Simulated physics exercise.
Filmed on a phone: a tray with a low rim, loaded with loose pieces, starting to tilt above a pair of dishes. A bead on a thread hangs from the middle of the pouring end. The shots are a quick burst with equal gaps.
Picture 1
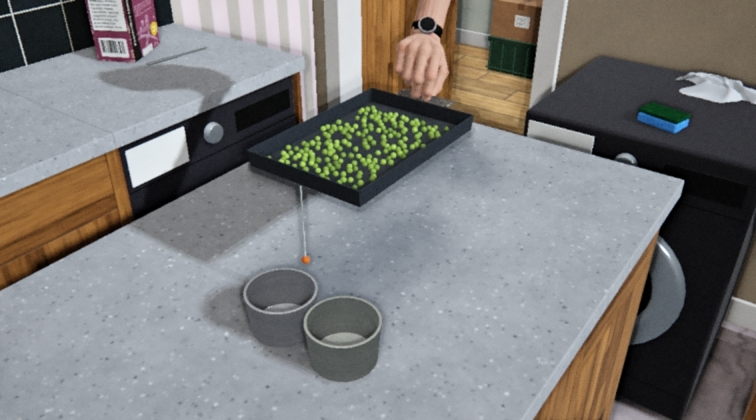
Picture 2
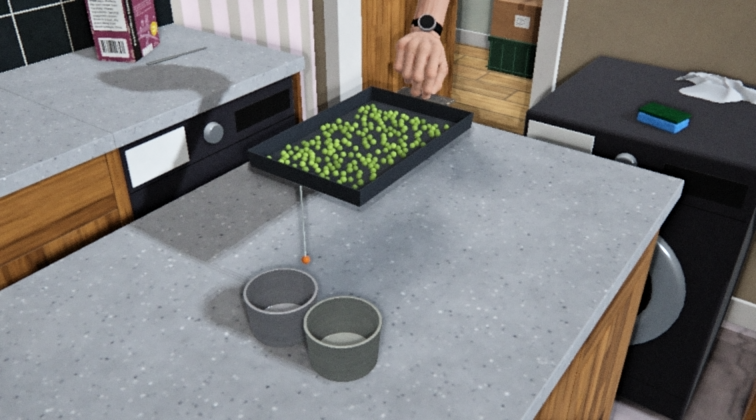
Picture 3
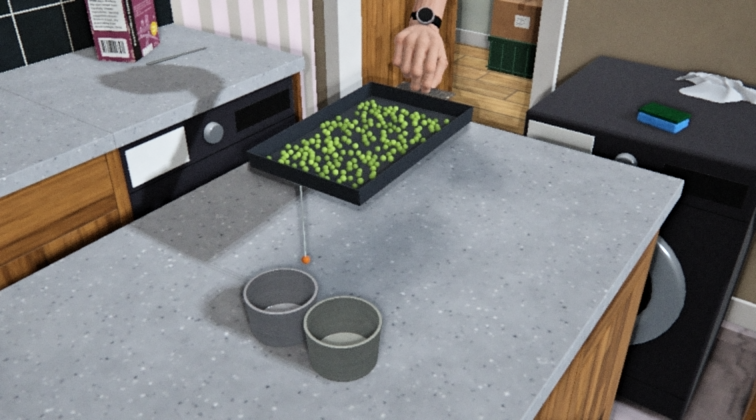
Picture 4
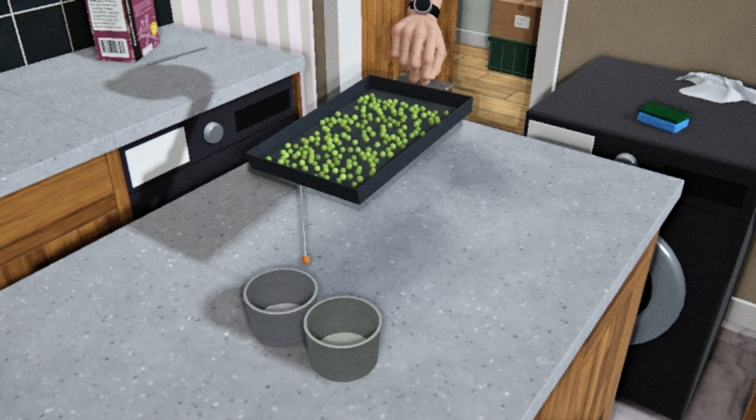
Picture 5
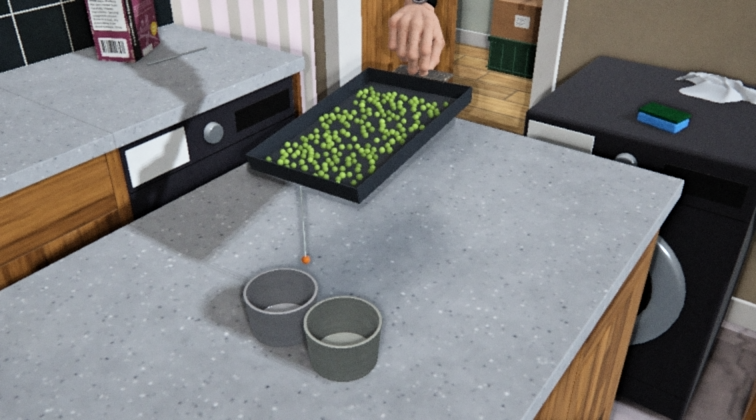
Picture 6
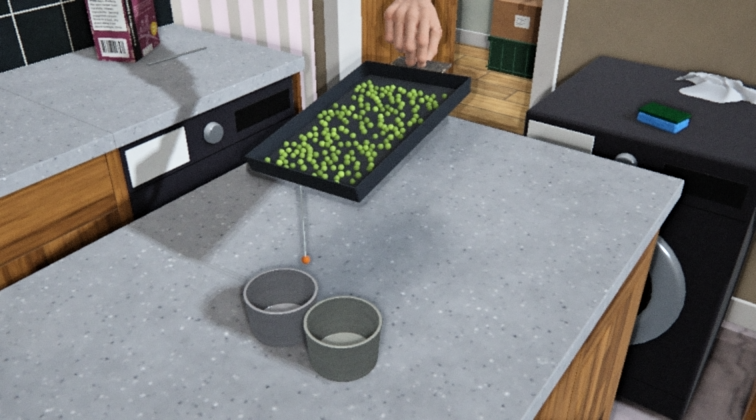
A hand slowly raises the far end of a dark tray of green peas.
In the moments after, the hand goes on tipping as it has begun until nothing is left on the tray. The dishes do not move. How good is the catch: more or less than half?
They take only the smaller part between them.
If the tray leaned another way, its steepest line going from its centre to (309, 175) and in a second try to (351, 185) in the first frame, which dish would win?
At the first place the left dish, at the second the dish on the right.
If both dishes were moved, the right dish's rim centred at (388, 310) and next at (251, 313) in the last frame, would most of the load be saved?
At the first place below a half, at the second the smaller part.
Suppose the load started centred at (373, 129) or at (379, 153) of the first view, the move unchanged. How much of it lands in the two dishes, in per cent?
In turn 10 and 30 in a hundred.
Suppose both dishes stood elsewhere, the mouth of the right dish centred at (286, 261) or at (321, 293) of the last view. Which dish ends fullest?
The first try: The right one. The second: The dish on the left.
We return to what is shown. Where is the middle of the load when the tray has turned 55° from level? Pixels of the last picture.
Close to (283, 157).
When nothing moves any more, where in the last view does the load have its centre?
Around (243, 299).
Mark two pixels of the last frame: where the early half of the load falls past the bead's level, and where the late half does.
The first part at (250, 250); the rest at (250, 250).
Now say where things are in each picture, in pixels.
The first frame shows corners of the pouring end at (250, 150) and (359, 190), level; middle of the load at (365, 144), dried peas; left dish at (258, 323); right dish at (320, 357); bead on its thread at (306, 260).
The second frame shows corners of the pouring end at (250, 150) and (359, 190), level; middle of the load at (365, 143).
The third frame shows corners of the pouring end at (249, 151) and (359, 189), tipped barely, lowest at the left corner; middle of the load at (365, 140).
The fourth frame shows corners of the pouring end at (248, 153) and (358, 188), tipped a little, lowest at the left corner; middle of the load at (364, 136).
The fifth frame shows corners of the pouring end at (248, 154) and (357, 188), tipped a little, lowest at the left corner; middle of the load at (363, 132).
The sixth frame shows corners of the pouring end at (247, 156) and (355, 187), tipped a little, lowest at the left corner; middle of the load at (362, 128); left dish at (258, 323); right dish at (320, 357).
Soon, tray tipped steeply; nearly all on the tray; a stray few in the air.
A while on, tray tipped right over; nearly all on the tray; a stray few outside both; a stray few in the air.
Towards the end, tray tipped past a quarter turn; about a quarter in the left dish; most outside both.
Finally, tray tipped past a quarter turn; none in the right dish; about a quarter in the left dish; most outside both.
